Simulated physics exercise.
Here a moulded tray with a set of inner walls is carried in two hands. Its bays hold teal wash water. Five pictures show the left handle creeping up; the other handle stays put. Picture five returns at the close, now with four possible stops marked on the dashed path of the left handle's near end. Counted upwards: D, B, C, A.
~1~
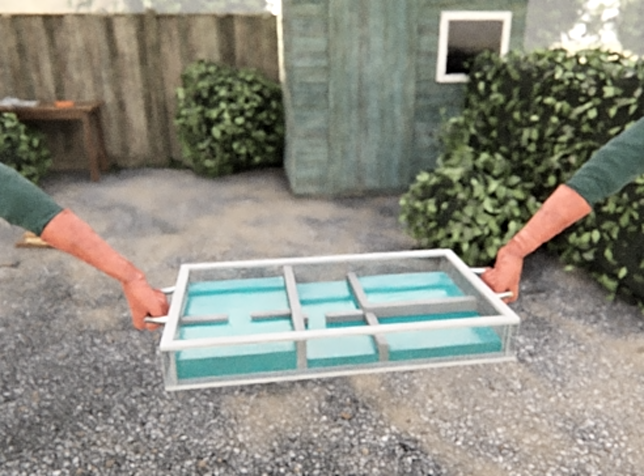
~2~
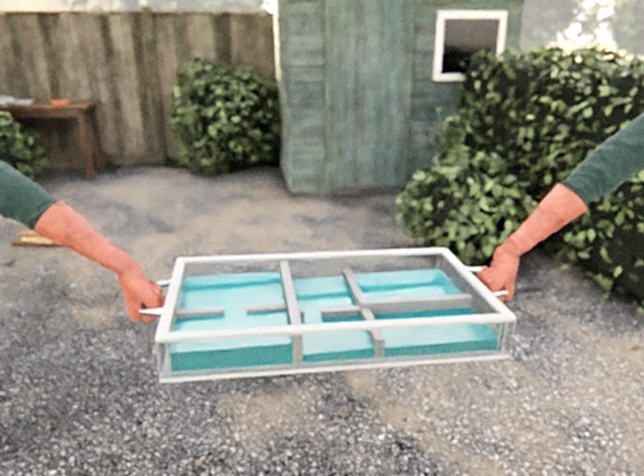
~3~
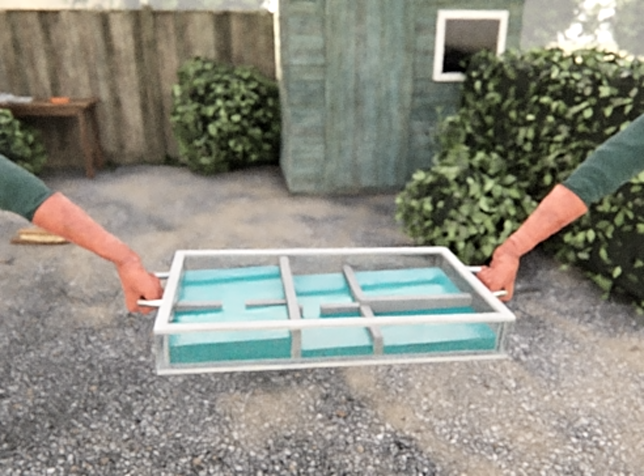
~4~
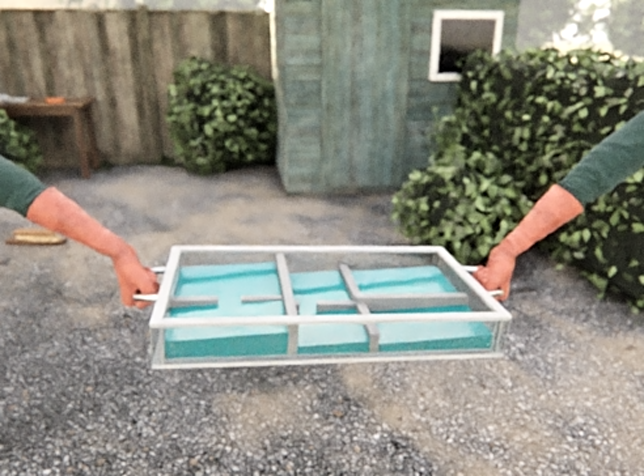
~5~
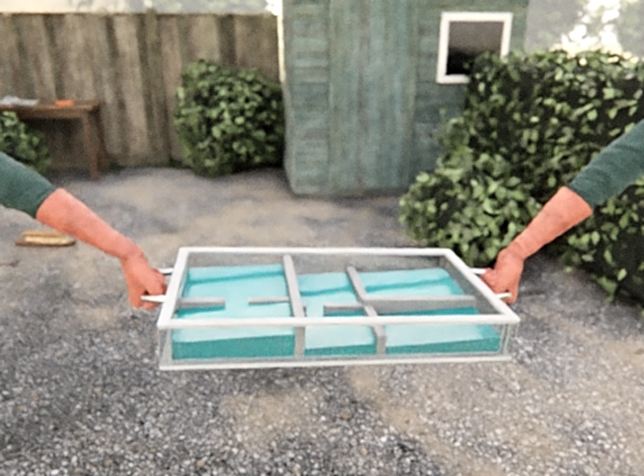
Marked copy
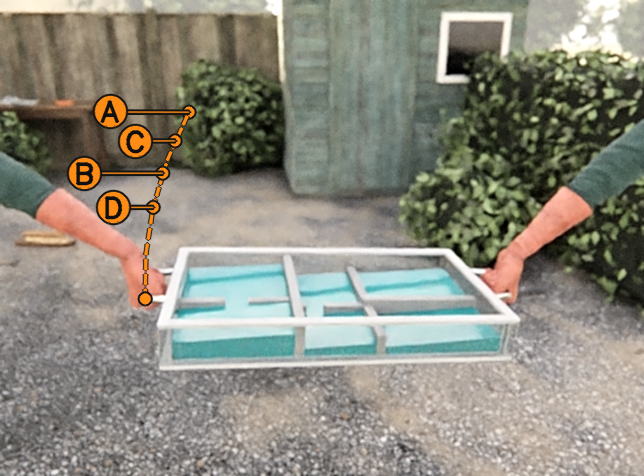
Two hands held a clear, white-rimmed tray of teal water, split by grey inner walls, above a gravel yard, and tilted it very slightly down to the right as the water shifted a little.
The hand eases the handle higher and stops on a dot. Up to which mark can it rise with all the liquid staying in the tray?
The limit is D.
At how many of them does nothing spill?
One.
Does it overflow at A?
Yes, it does.
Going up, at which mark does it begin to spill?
That would be B.
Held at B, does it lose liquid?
Yes, that goes wrong.
On the marked copy, A at (188, 112); B at (162, 173); C at (175, 140); D at (153, 207).
With A, about 41 % goes over the rim.
With B, about 13 % goes over the rim.
With C, about 30 % goes over the rim.
With D, nothing spills; the back left bay holds the most.
